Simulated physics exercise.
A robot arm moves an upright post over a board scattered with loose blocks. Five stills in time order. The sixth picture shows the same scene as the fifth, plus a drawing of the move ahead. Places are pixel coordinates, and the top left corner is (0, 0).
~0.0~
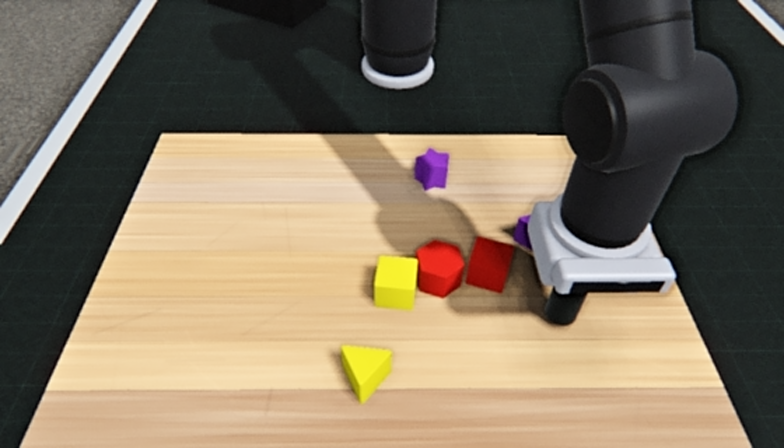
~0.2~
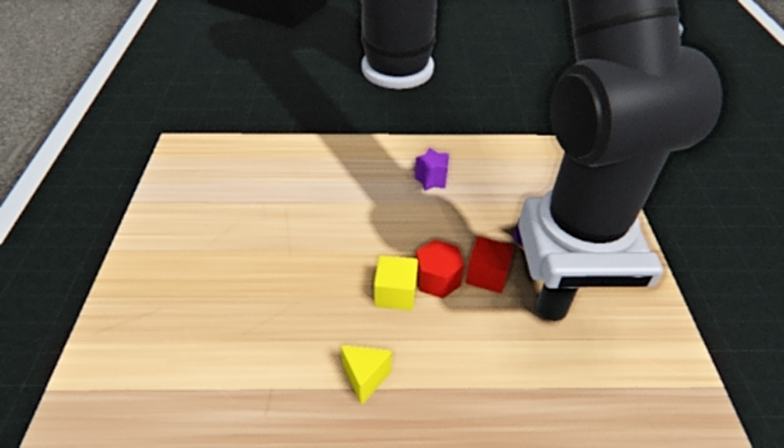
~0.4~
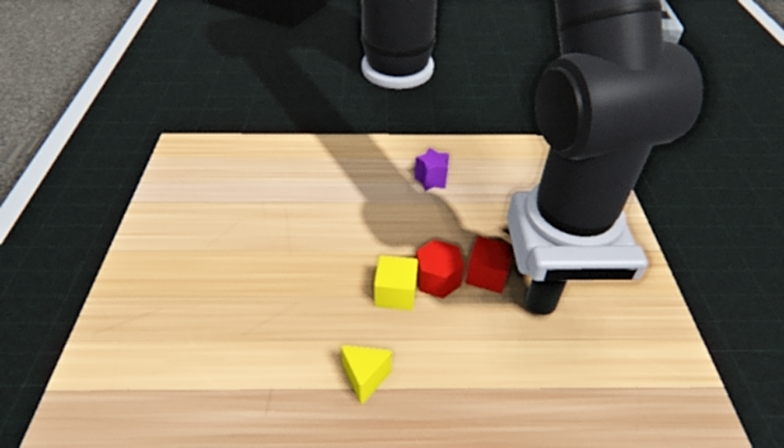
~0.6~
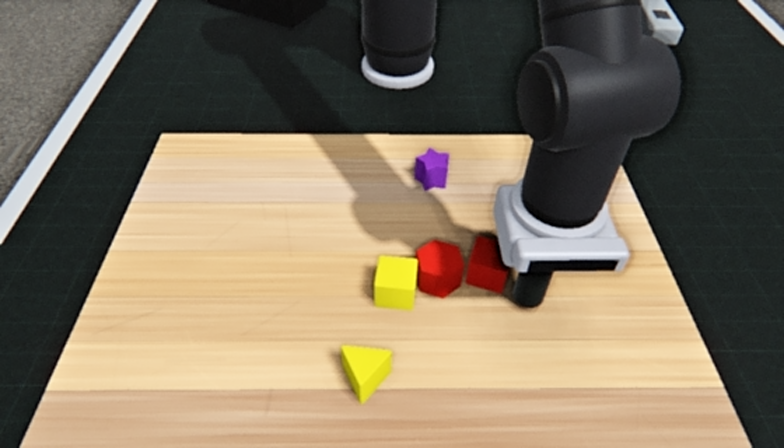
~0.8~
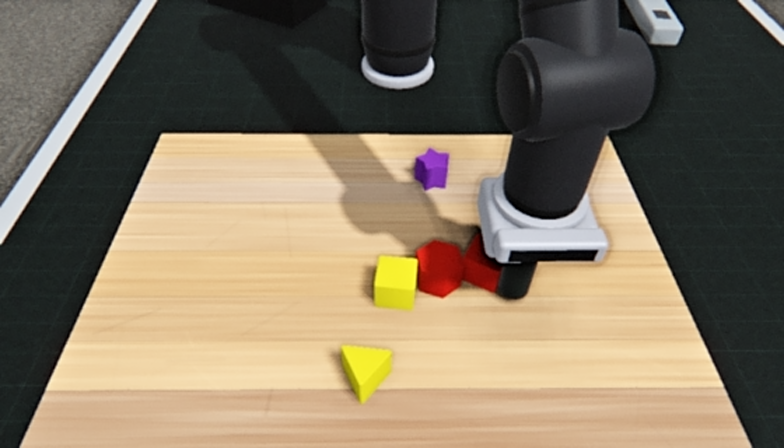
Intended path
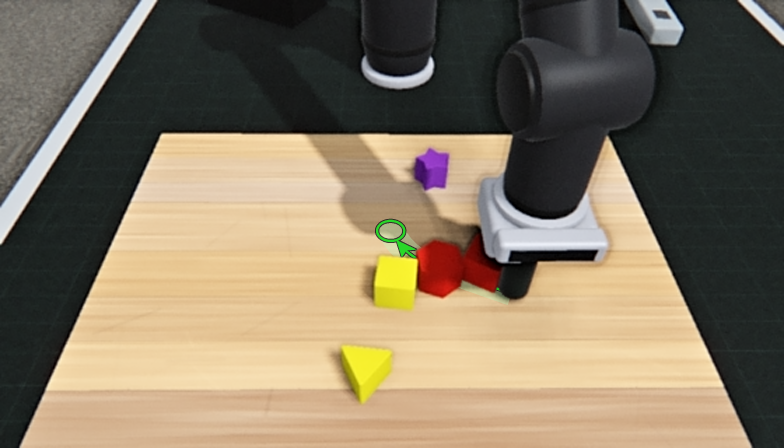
A pale wooden board lies on a dark surface, seen from above at an angle by a still camera. A yellow cube, a red hexagonal block and a red square piece form a row near the middle, with a yellow triangle below and a purple star above. On the right, a black robot arm slides its short dark post gradually leftward and slightly up, toward the red square piece, while the visible blocks stay put.
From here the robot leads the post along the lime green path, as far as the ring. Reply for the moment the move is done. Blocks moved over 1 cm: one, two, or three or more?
Three or more shift.
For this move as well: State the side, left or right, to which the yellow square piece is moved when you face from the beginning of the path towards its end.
Shifted left.
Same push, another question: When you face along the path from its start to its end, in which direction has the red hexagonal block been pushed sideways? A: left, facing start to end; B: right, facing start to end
Correct choice: A.
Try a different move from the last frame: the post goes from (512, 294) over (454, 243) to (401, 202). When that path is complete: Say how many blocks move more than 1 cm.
Going by the path, one of them shifts by more than about 1 cm.
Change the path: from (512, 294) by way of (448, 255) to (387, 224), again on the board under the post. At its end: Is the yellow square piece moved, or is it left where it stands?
Displaced.
The drawn path runs from (512, 294) over (463, 277) and (418, 260) to (391, 231).
On the path given first. One third of the way, post at (464, 271); yellow square piece at (391, 272), turned 15° anticlockwise; red hexagonal block at (429, 255); red square piece at (466, 230), turned 60° clockwise.
Two thirds of the way, post at (419, 254); yellow square piece at (363, 278), turned 60° anticlockwise; red hexagonal block at (384, 246), turned 25° anticlockwise; red square piece at (463, 226), turned 80° clockwise.
At the end, post at (391, 225); yellow square piece at (362, 278), turned 65° anticlockwise; red hexagonal block at (378, 245), turned 30° anticlockwise; red square piece at (463, 226), turned 80° clockwise; purple triangular piece not moved.
